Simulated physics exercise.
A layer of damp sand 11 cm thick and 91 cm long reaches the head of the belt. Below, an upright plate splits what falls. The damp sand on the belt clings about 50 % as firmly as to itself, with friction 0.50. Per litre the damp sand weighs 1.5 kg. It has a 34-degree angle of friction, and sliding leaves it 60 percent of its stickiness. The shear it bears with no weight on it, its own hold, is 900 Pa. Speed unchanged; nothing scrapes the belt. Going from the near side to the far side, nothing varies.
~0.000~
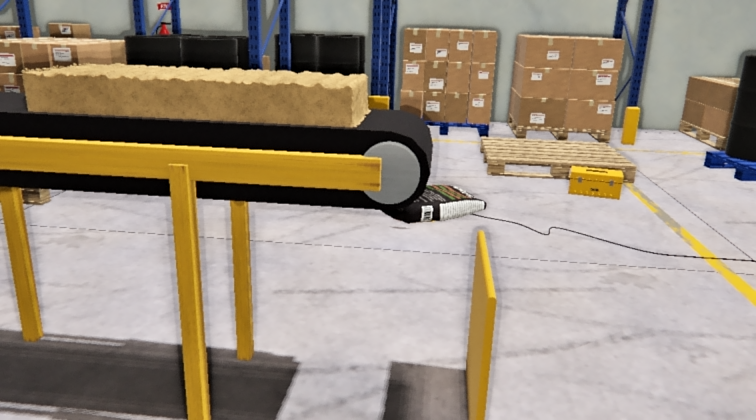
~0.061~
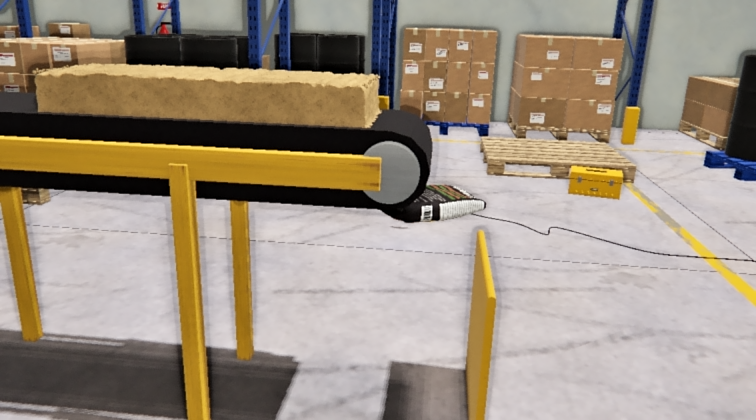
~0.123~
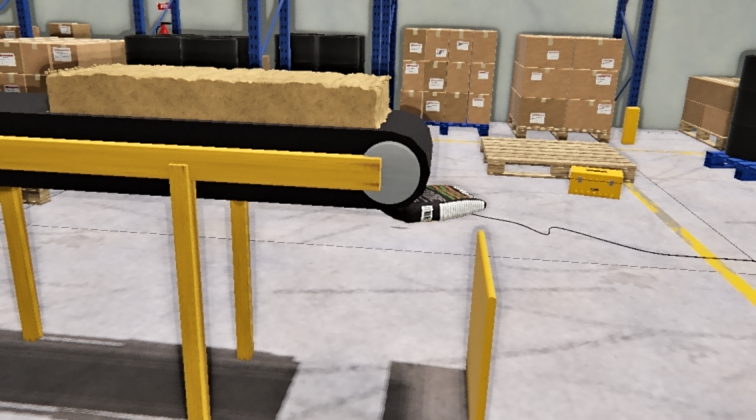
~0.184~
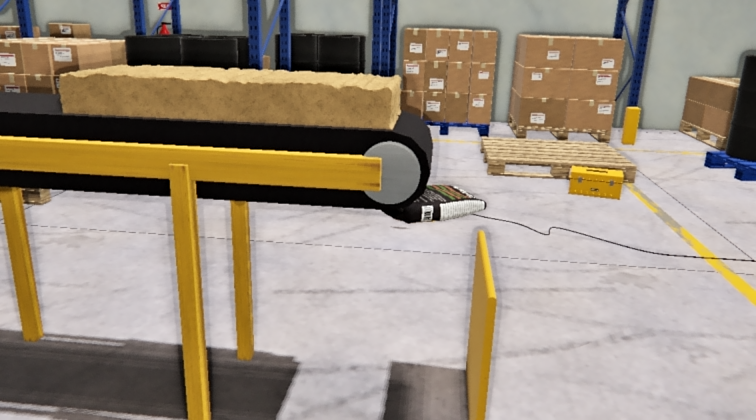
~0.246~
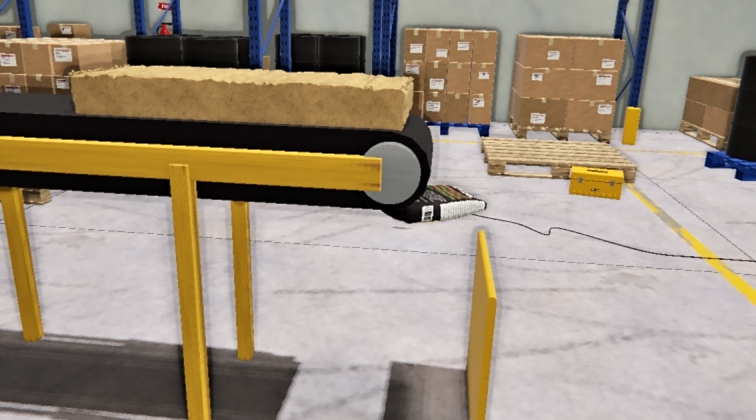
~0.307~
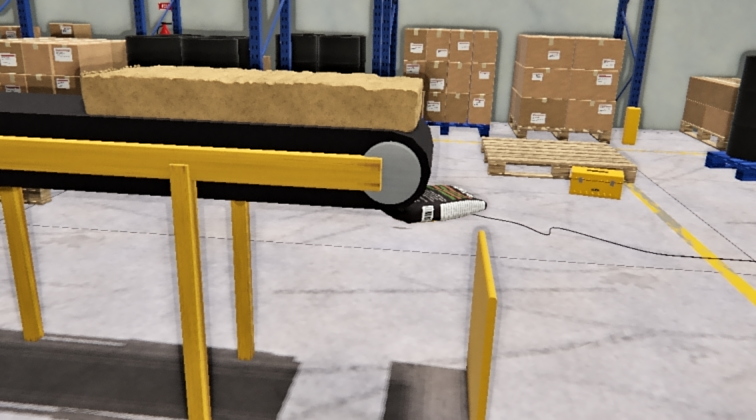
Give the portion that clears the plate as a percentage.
40 %.
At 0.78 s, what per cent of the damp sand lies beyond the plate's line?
Share: Close to 4 %.
After 0.78 s, 4 % is beyond the plate's line.
After 1.33 s, 17 % is beyond the plate's line.
After 1.89 s, 28 % is beyond the plate's line.
After 2.44 s, 39 % is beyond the plate's line.
After 3.81 s, 40 % is beyond the plate's line.
